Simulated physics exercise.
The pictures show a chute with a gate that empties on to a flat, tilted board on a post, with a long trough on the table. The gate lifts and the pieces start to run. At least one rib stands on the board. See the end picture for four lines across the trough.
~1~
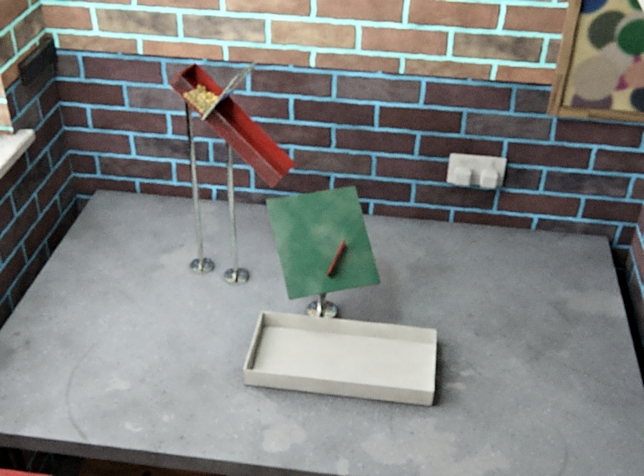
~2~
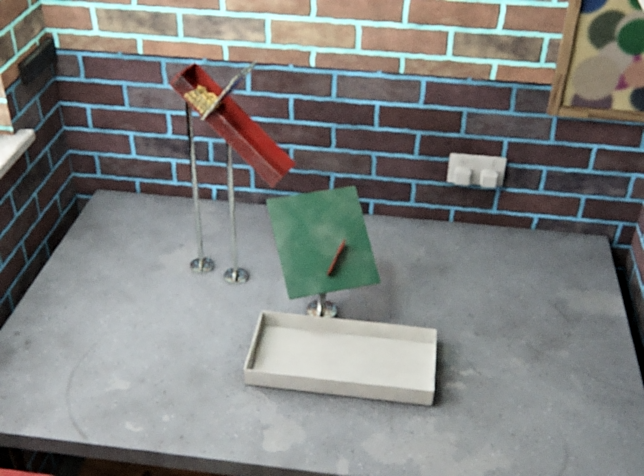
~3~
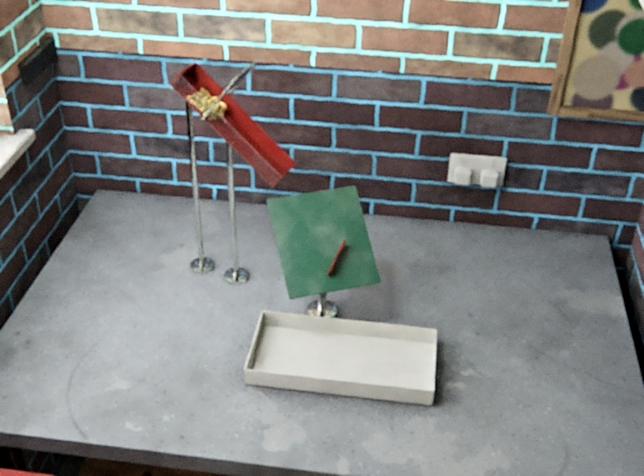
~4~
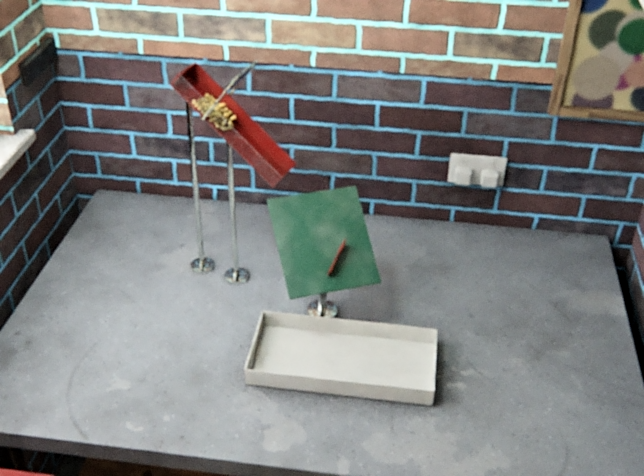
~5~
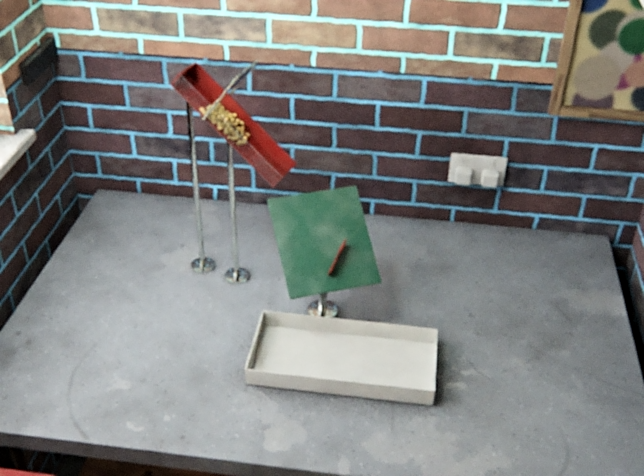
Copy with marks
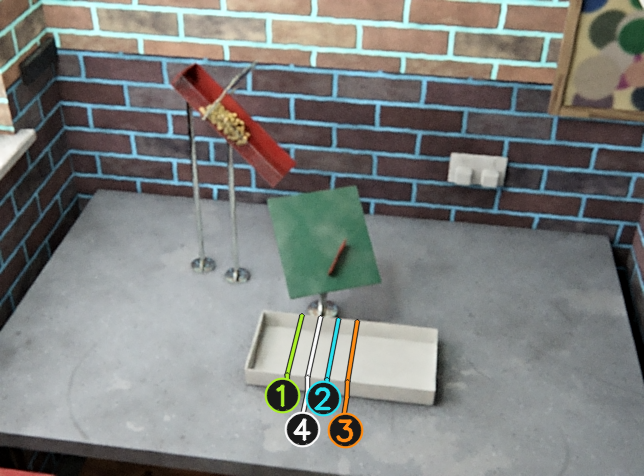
In this clip, a gate lifts on a sloping red chute and a cluster of small yellowish pieces slides down it to the right, spreading out, above a tilted green board with a rib and an empty pale trough.
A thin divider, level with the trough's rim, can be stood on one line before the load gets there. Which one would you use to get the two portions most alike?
Line 4.
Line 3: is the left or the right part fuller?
Left.
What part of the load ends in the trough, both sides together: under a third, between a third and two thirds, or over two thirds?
About that: Over two thirds.
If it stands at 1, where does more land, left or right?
The right side.
On the marked copy, line 1 crosses the front rim at (287, 374); line 2 crosses the front rim at (327, 378); line 3 crosses the front rim at (347, 381); line 4 crosses the front rim at (307, 376).
Choosing 1, of what is caught, a small share on the left of the divider, all but a few on the right.
Choosing 2, of what is caught, all but a few on the left of the divider, a small share on the right.
Choosing 3, of what is caught, all but a few on the left of the divider, a small share on the right.
Choosing 4, of what is caught, close to half on the left of the divider, close to half on the right.
